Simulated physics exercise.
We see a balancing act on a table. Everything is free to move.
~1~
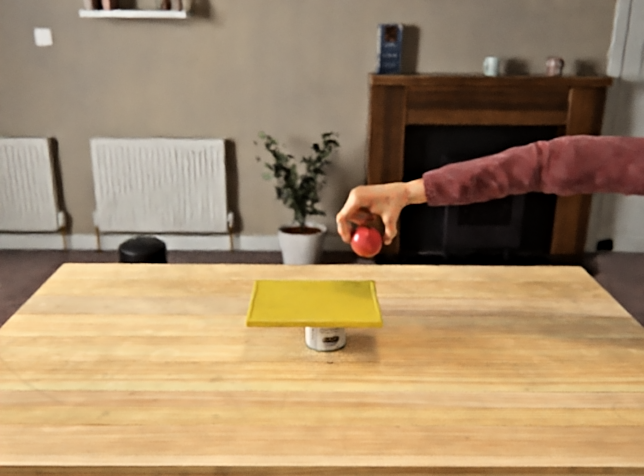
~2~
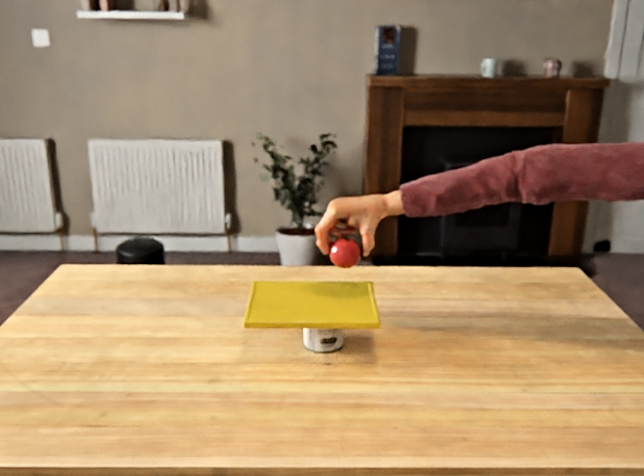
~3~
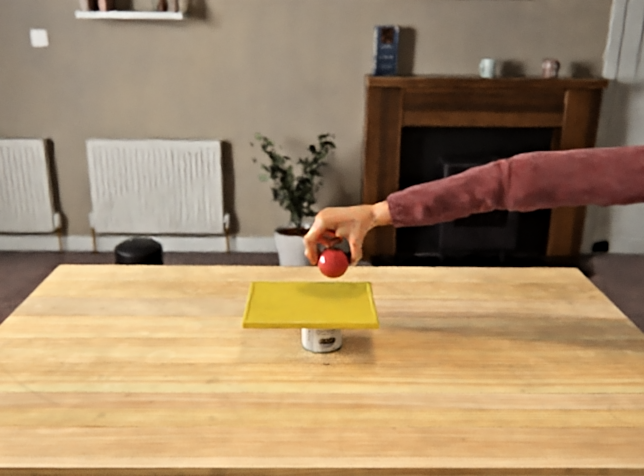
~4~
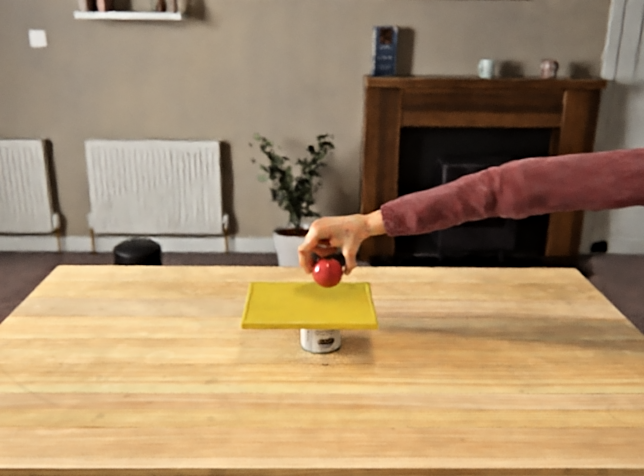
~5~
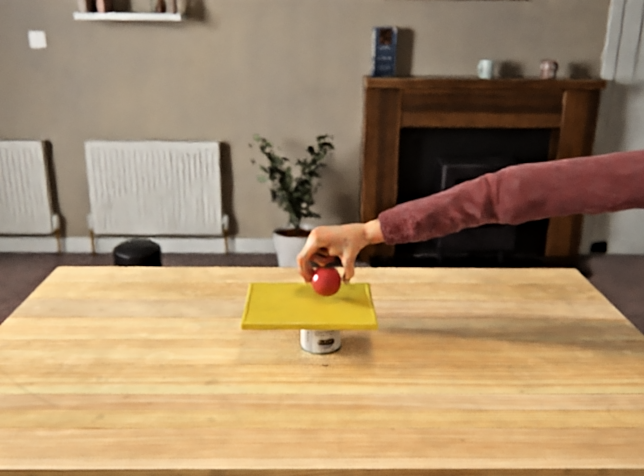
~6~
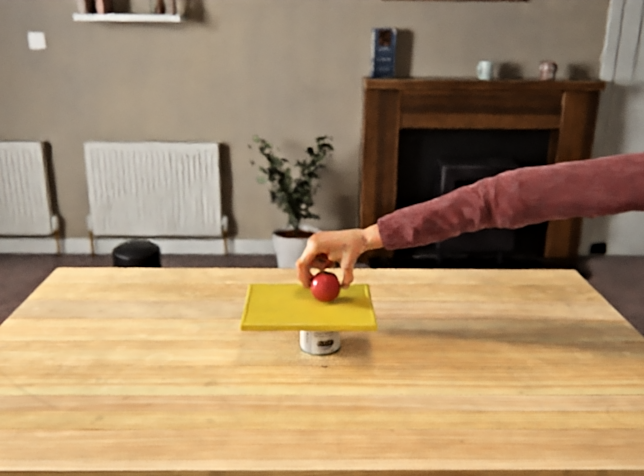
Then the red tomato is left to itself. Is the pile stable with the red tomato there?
Outcome: The stack holds.
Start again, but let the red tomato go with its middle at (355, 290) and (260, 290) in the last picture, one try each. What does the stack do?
In the first case it stays up; in the second case it loses its balance.
Then, 0.20 s after the last picture, nothing has stirred.
Then, 0.40 s after the last picture, red tomato resting near (325, 287).
At rest, all 3 in place. Seen from the same camera at the end, red tomato near (325, 287). The stack stays up.
